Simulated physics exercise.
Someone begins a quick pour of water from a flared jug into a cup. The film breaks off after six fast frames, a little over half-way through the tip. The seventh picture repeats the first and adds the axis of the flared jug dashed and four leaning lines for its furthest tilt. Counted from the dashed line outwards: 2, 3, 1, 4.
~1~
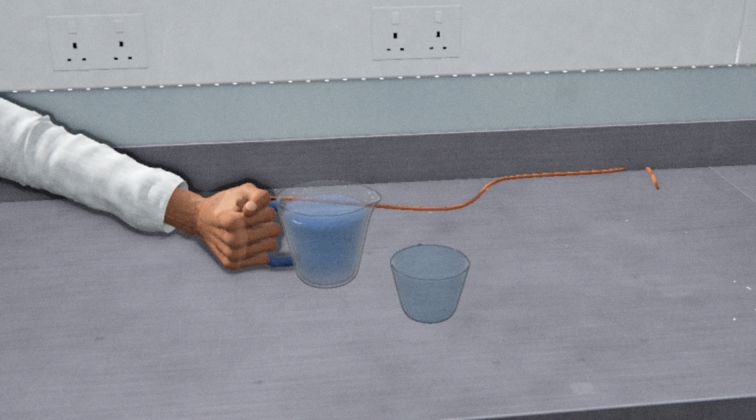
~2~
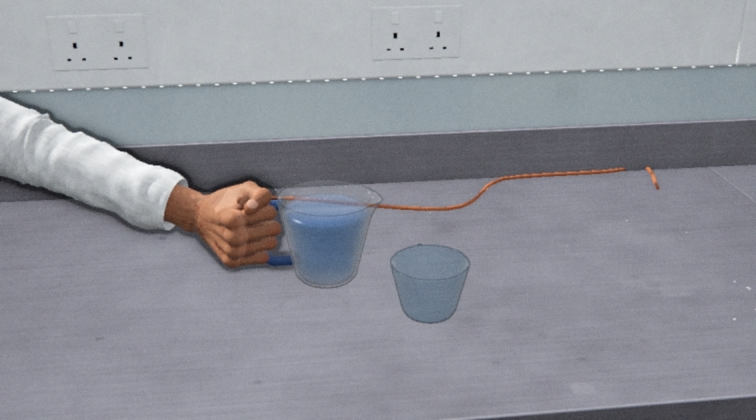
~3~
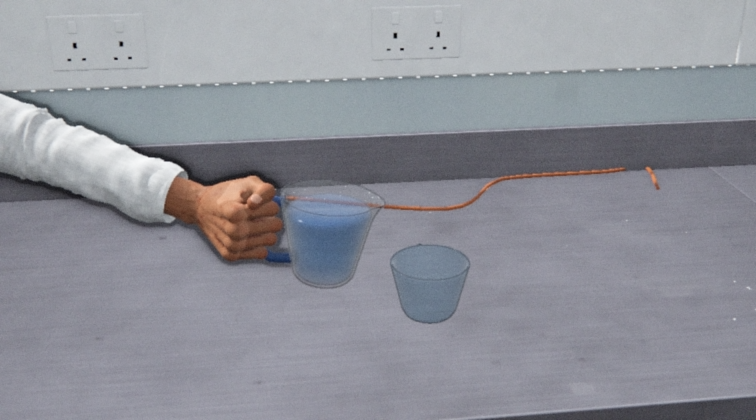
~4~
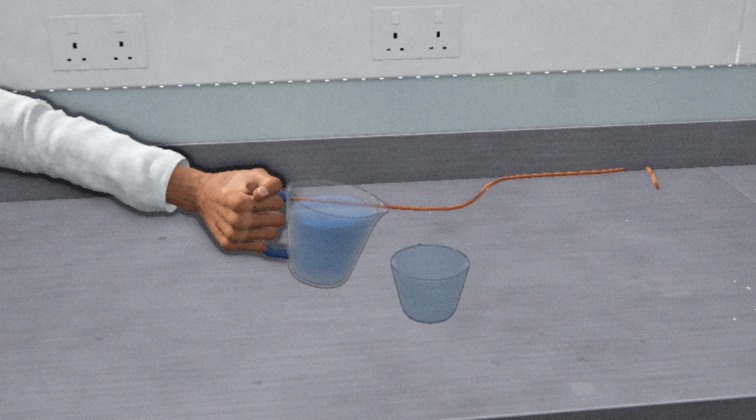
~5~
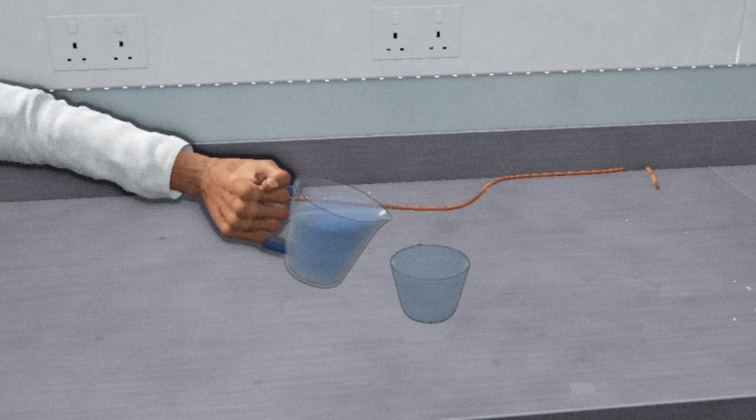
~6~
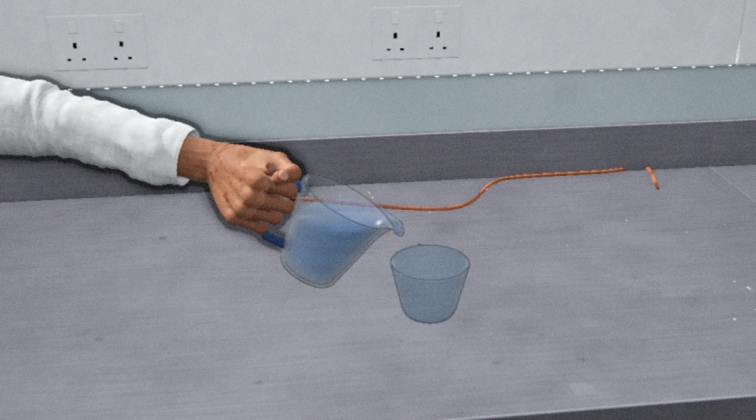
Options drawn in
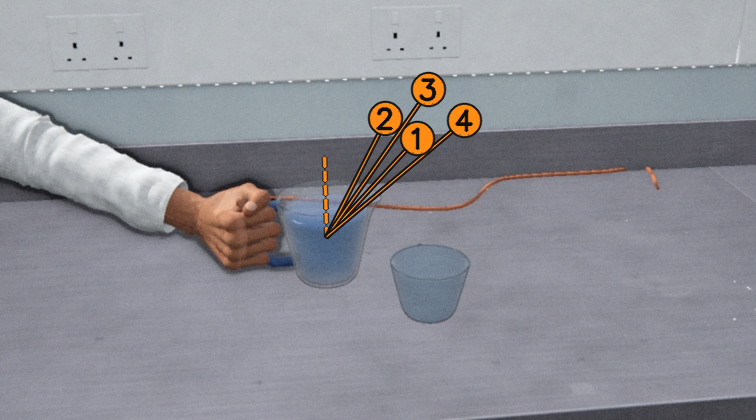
On a grey counter, a hand steadily tips a jug of blue liquid rightward beside a cup.
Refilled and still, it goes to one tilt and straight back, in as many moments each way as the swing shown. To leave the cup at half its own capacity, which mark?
1.
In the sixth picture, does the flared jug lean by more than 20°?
Yes.
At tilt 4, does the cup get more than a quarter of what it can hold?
Yes.
On the marked copy, 1 at (405, 150); 2 at (378, 134); 3 at (419, 104); 4 at (451, 131).
With 1, the cup ends with about 51 % of what it can hold.
With 2, the cup ends with about 17 % of what it can hold.
With 3, the cup ends with about 33 % of what it can hold.
With 4, the cup ends with about 69 % of what it can hold.
